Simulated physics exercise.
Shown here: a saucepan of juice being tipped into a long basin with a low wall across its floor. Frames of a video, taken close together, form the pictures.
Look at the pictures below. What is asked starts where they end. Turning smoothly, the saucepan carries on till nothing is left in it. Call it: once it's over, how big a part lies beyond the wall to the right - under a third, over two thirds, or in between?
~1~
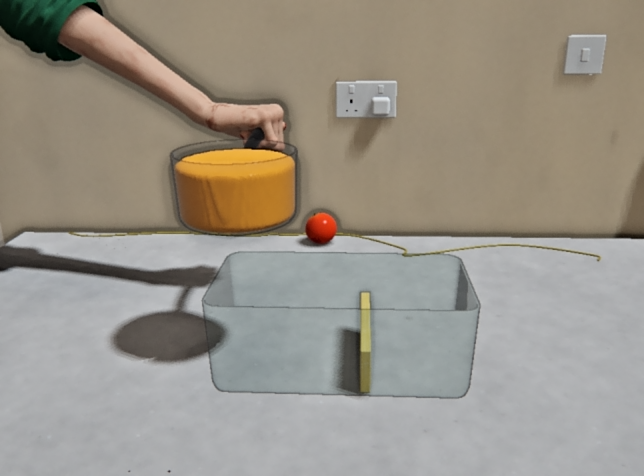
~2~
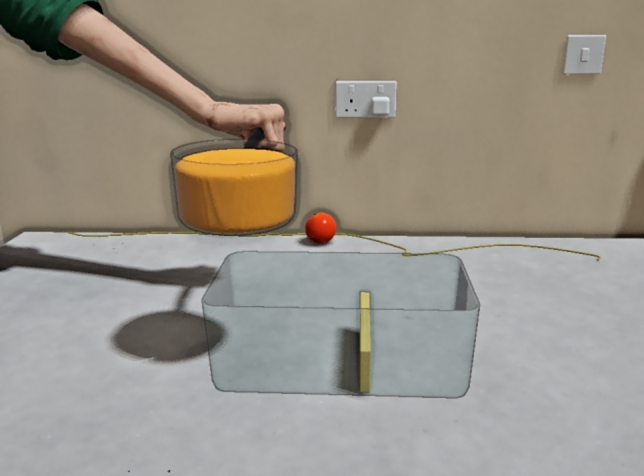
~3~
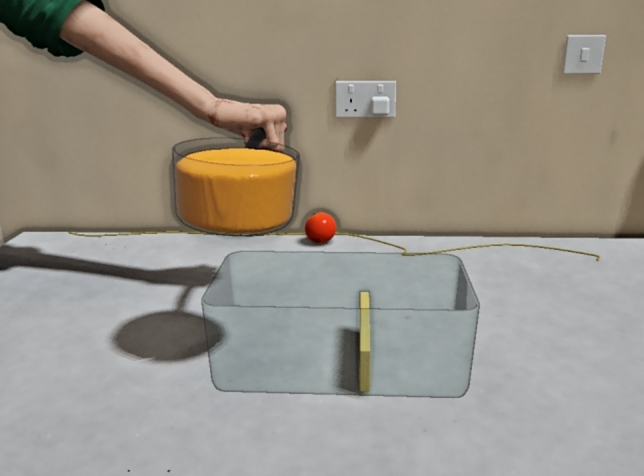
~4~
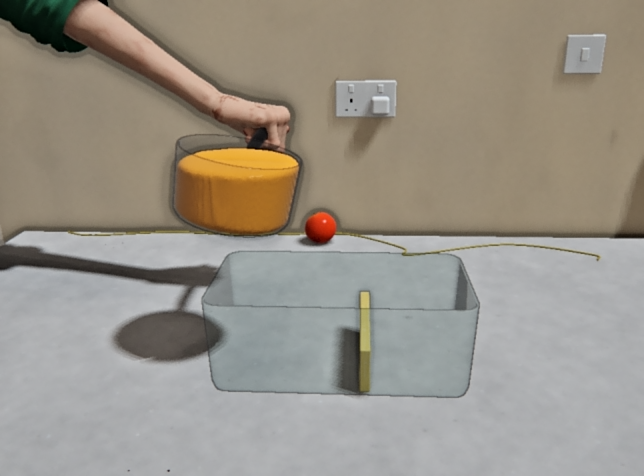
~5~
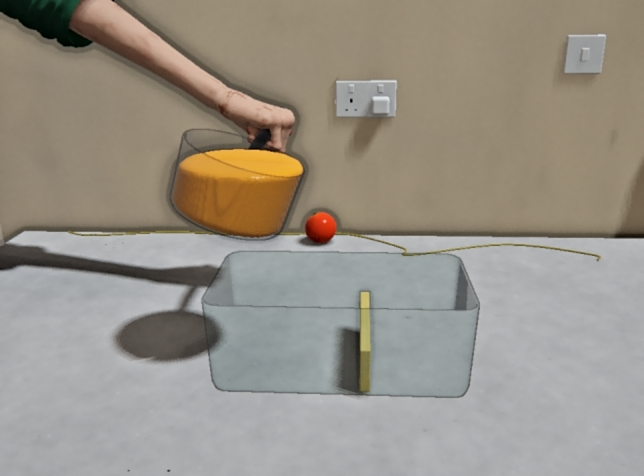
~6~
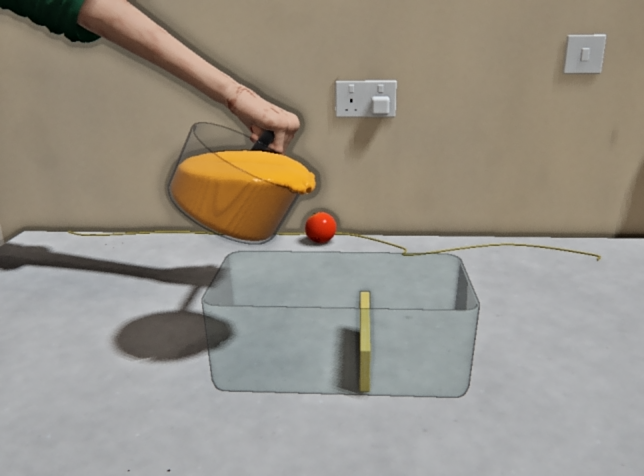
Under a third.
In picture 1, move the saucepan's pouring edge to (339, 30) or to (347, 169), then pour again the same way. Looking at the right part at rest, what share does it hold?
Result, first then second: About 85 % and about 75 %.
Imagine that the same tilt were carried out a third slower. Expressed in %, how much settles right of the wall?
Around 30 per cent ends up there.
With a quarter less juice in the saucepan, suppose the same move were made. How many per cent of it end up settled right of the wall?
5 per cent.
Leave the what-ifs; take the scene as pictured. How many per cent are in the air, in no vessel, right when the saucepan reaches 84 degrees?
Share in flight: Approx. 30 %.
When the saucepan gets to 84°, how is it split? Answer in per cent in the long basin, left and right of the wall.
So the left part has 20 percent, while the right part has 10.
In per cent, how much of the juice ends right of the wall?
That share comes out near 20 percent.
A moment on, the saucepan is tipped on its side and 38 per cent is still to pour, 19 is left of the wall and 12 right of it.
Next, the saucepan is tipped right over and 9 per cent is still to pour, 65 is left of the wall and 21 right of it.
Then the saucepan is tipped right over and 1 per cent is still to pour, 75 is left of the wall and 21 right of it.
Later the saucepan is tipped right over and 0 per cent is still to pour, 77 is left of the wall and 21 right of it.
In the end 77 per cent lies left of the wall, 21 right of it and 2 outside.
